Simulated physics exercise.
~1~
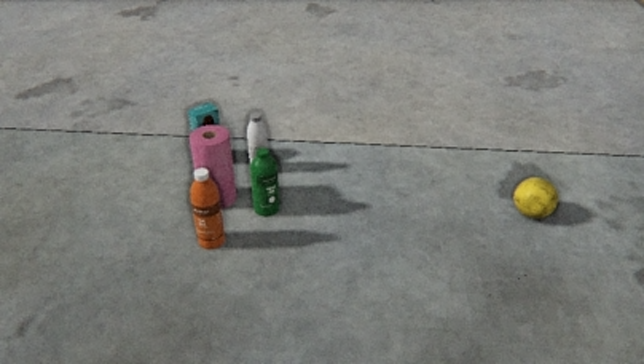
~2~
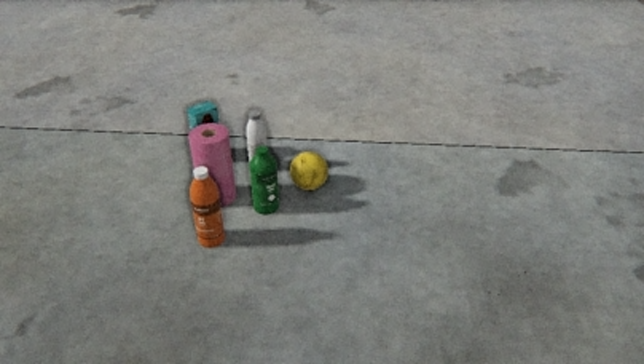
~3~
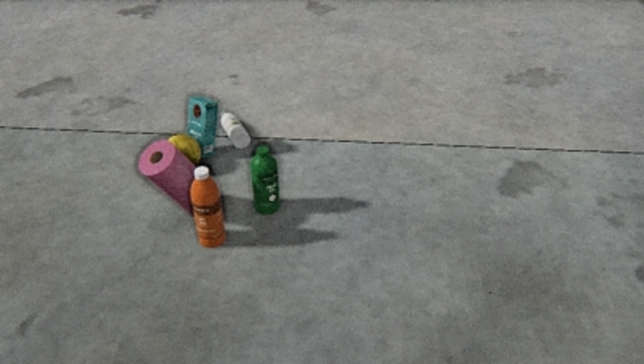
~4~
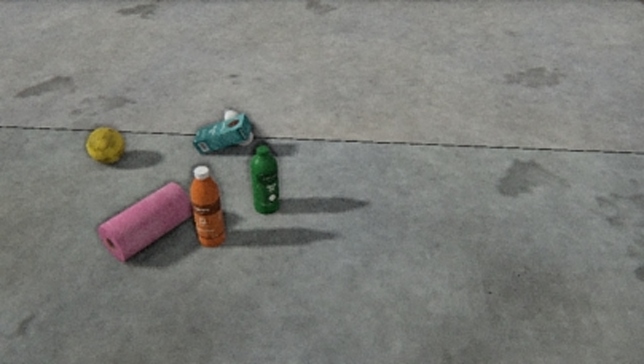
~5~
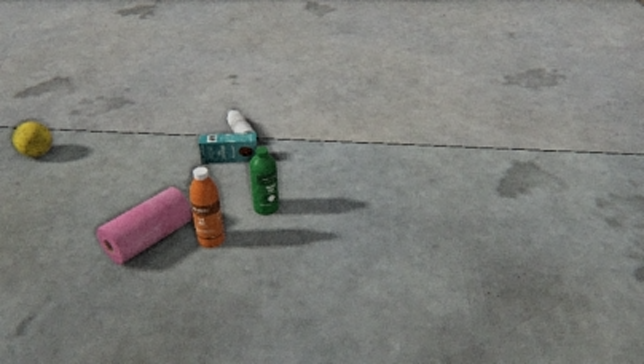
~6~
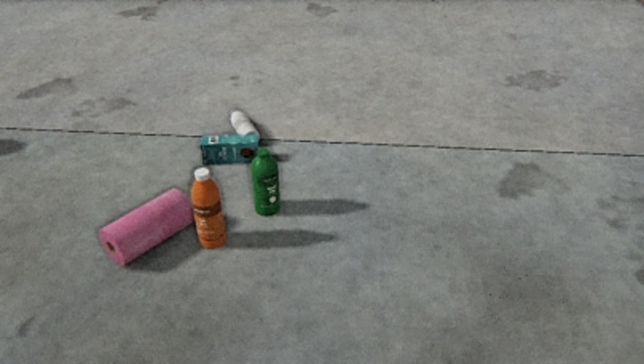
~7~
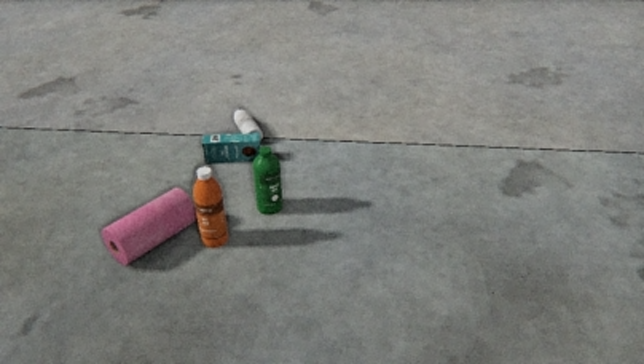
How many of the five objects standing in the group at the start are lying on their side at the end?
Three of them are lying on their side at the end, namely the white bottle, the pink roll and the turquoise carton.
